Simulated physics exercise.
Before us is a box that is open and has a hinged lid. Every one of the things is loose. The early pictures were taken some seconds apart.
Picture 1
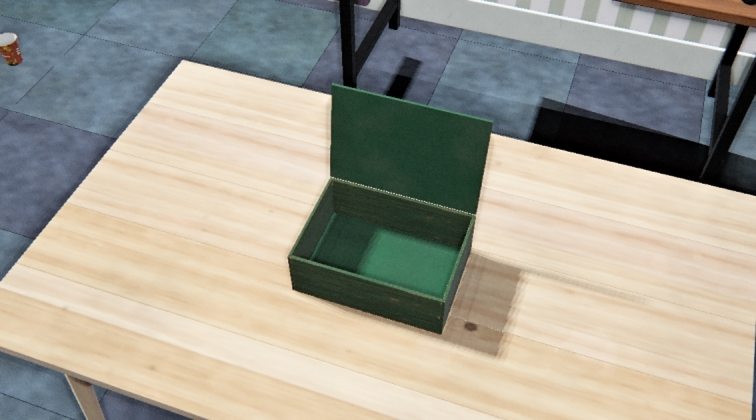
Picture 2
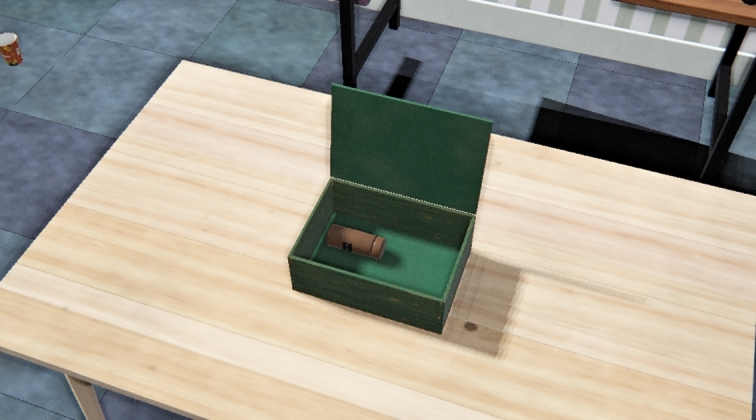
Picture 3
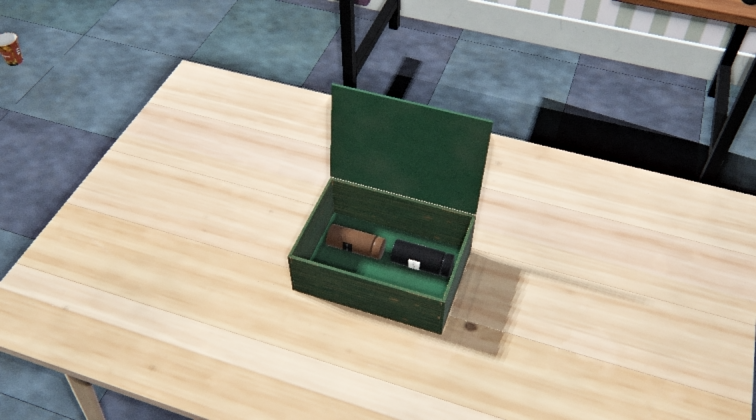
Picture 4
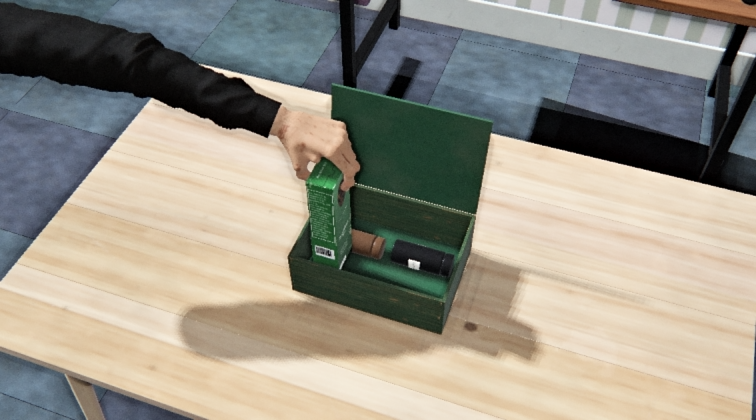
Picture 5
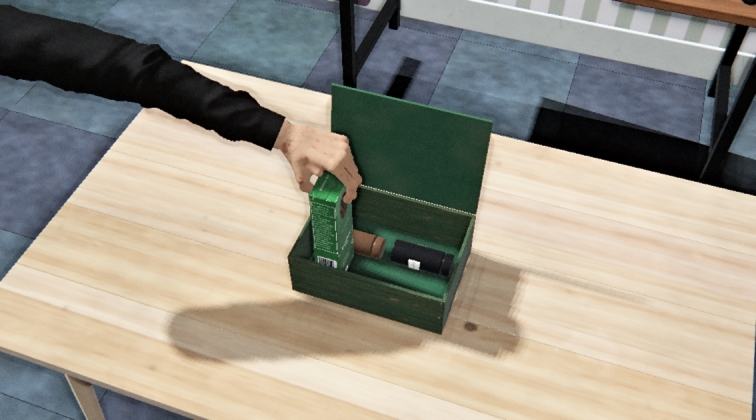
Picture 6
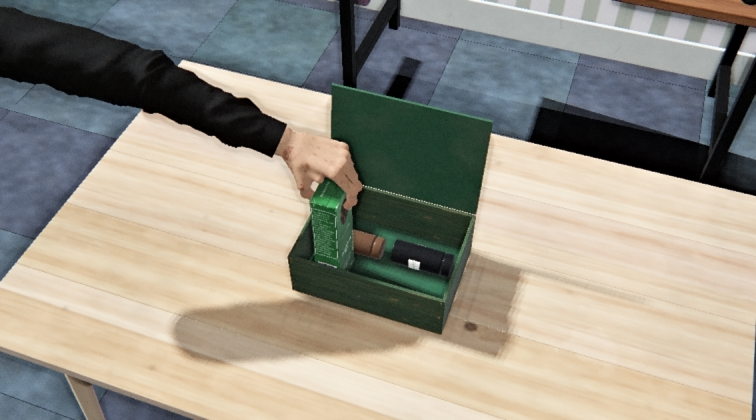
A hand lowers a green carton into an open green box holding brown and black containers.
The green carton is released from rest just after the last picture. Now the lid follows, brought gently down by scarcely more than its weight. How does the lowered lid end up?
It ends up propped partly open.
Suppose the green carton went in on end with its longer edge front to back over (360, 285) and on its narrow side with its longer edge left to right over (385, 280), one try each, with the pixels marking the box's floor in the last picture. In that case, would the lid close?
The first attempt leaves the lid partly open, while the second leaves it fully closed.
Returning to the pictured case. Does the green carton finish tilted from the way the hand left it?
It stays as it was set.
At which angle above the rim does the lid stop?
The answer is about 50 degrees.
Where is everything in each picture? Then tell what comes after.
The last thing is not in view yet, in the first picture.
The last thing is not in view yet; brown shaker (356, 242), in the second picture.
The last thing is not in view yet; brown shaker (356, 242), in the third picture.
On its way; green carton (331, 217), in the fourth picture.
On its way; green carton (333, 228), in the fifth picture.
In place under the hand; green carton (333, 234), in the sixth picture.
Then, 1.00 s after the last picture, lid starting down.
Then, 1.30 s after the last picture, lid 82° above the rim.
Then, 1.50 s after the last picture, lid 67° above the rim.
Then, 1.60 s after the last picture, lid 58° above the rim.
At rest, lid 51° above the rim; all 3 in place. Seen from the same camera at the end, green carton near (333, 234).
